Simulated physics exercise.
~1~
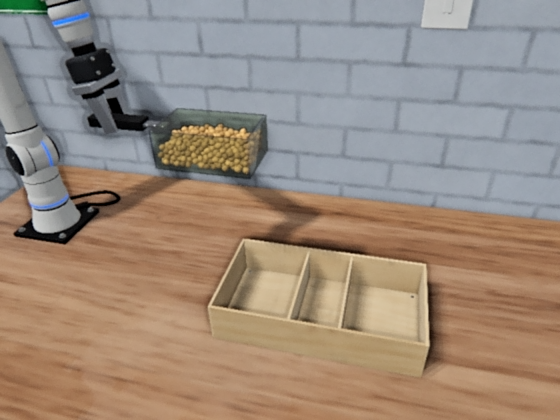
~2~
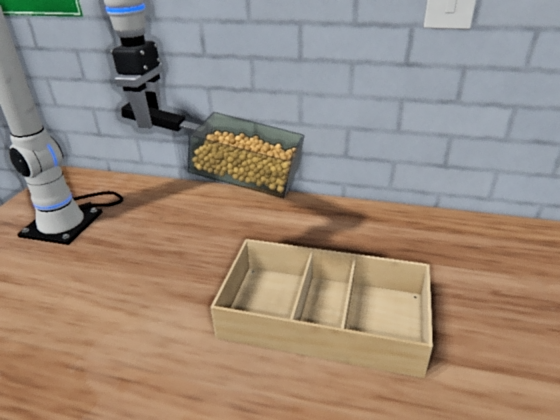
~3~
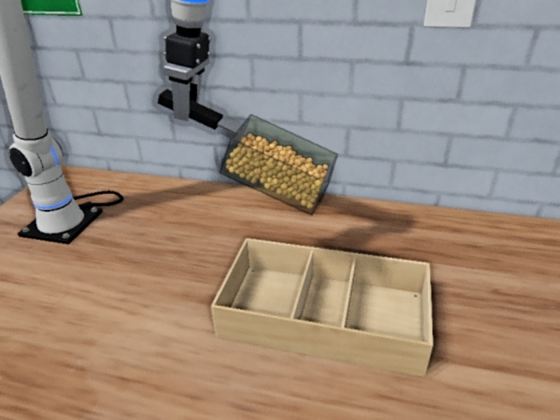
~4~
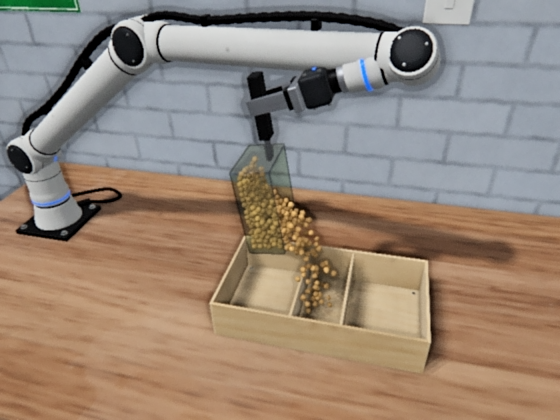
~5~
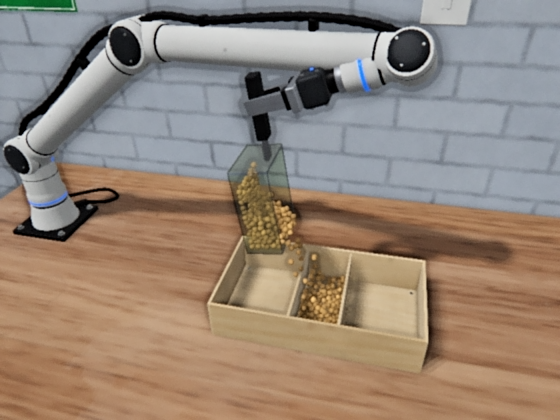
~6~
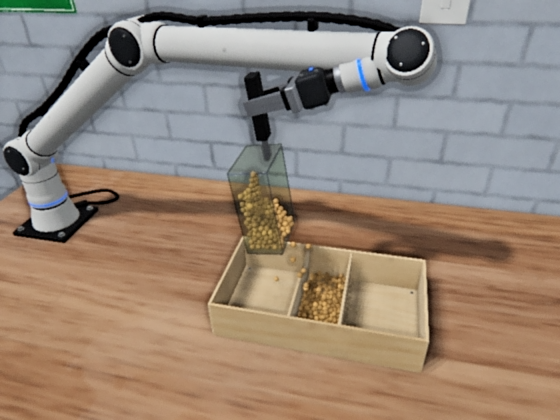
A robot arm tips a clear box, pouring some chickpeas into a wooden crate's middle compartment.
